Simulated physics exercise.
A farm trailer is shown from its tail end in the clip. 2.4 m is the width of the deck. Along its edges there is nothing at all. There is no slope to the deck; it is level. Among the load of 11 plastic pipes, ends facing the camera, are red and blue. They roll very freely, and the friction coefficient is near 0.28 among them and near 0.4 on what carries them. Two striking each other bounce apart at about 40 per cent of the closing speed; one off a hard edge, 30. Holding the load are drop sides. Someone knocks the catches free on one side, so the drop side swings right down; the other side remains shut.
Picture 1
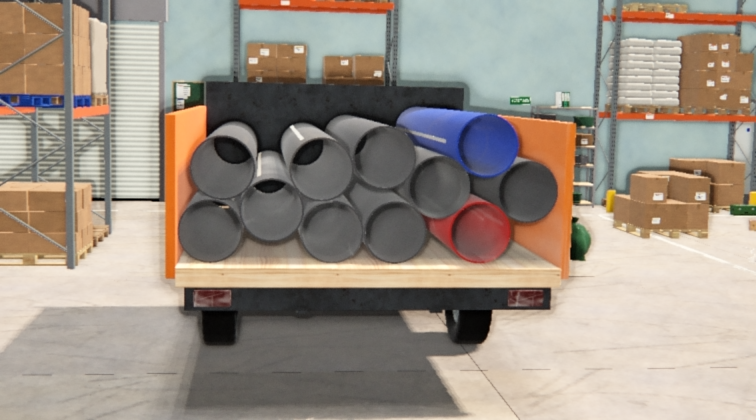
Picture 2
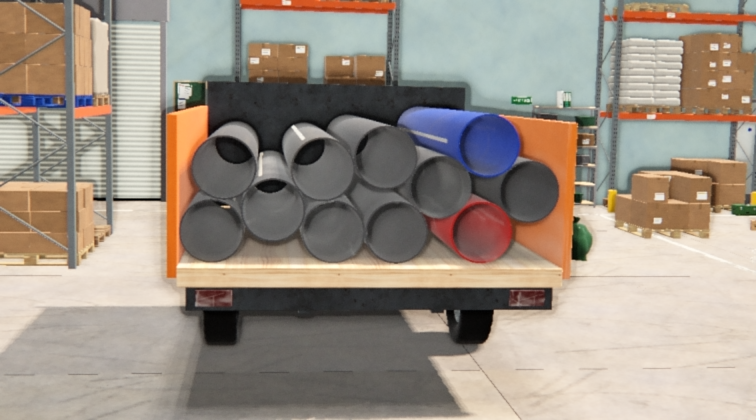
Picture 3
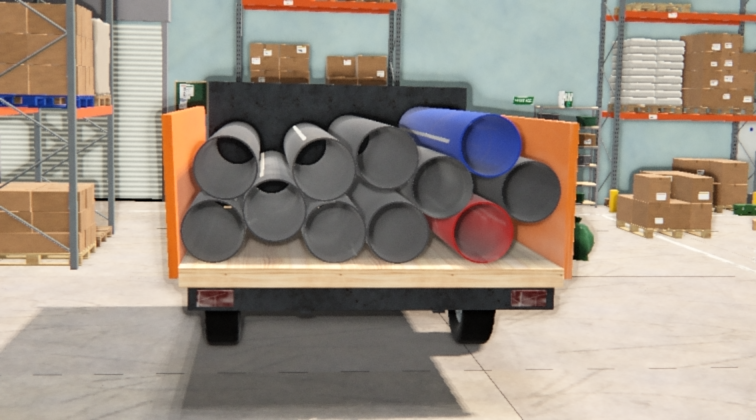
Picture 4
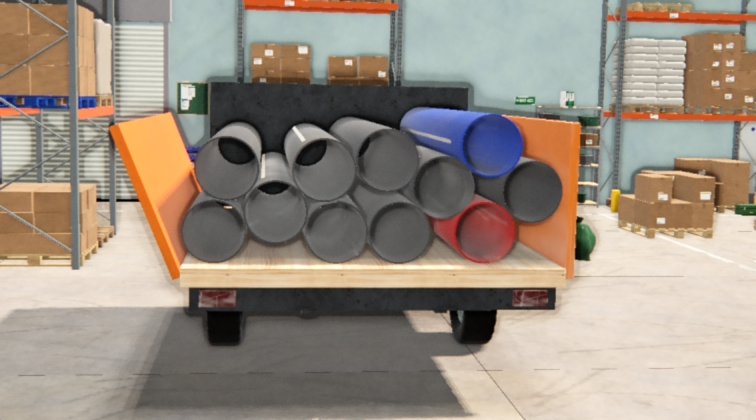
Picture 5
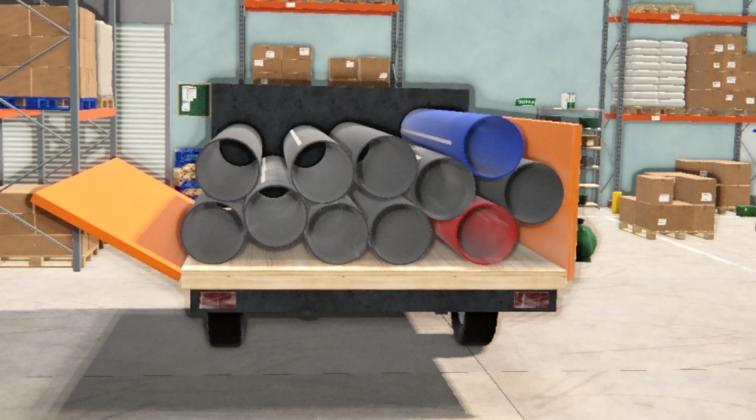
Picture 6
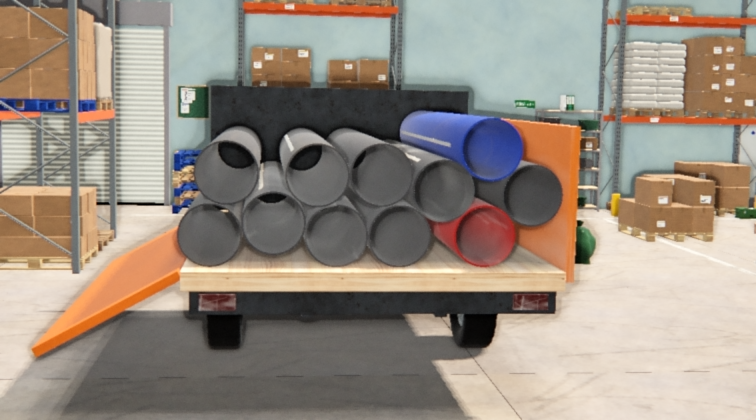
A stack of dark grey pipes, with a blue one on top at the right and a red one low on the right, lies on a flat wooden truck bed between orange side boards, seen from behind in a warehouse with shelves of boxes. At first almost nothing moves. Then the left board swings outward and down below the deck, while the pipes on the left shift slightly and the camera stays still.
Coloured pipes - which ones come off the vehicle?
Red: Stays, blue: Stays.
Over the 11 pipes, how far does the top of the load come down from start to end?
About 20 cm.
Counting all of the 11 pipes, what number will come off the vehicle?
I make it 4 exactly.
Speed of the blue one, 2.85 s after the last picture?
Roughly 0.0 m/s.
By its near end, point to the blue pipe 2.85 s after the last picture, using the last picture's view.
Its near end sits close to (502, 183).
Another 2.9 s on from the last picture, red is on the deck, 60 cm from the right edge; blue is up on others, 40 cm from the right edge; 2 of 11 are off.
In the end (6.7 s after the last picture), red is on the deck, 60 cm from the right edge; blue is up on others, 40 cm from the right edge; 4 of 11 are off.
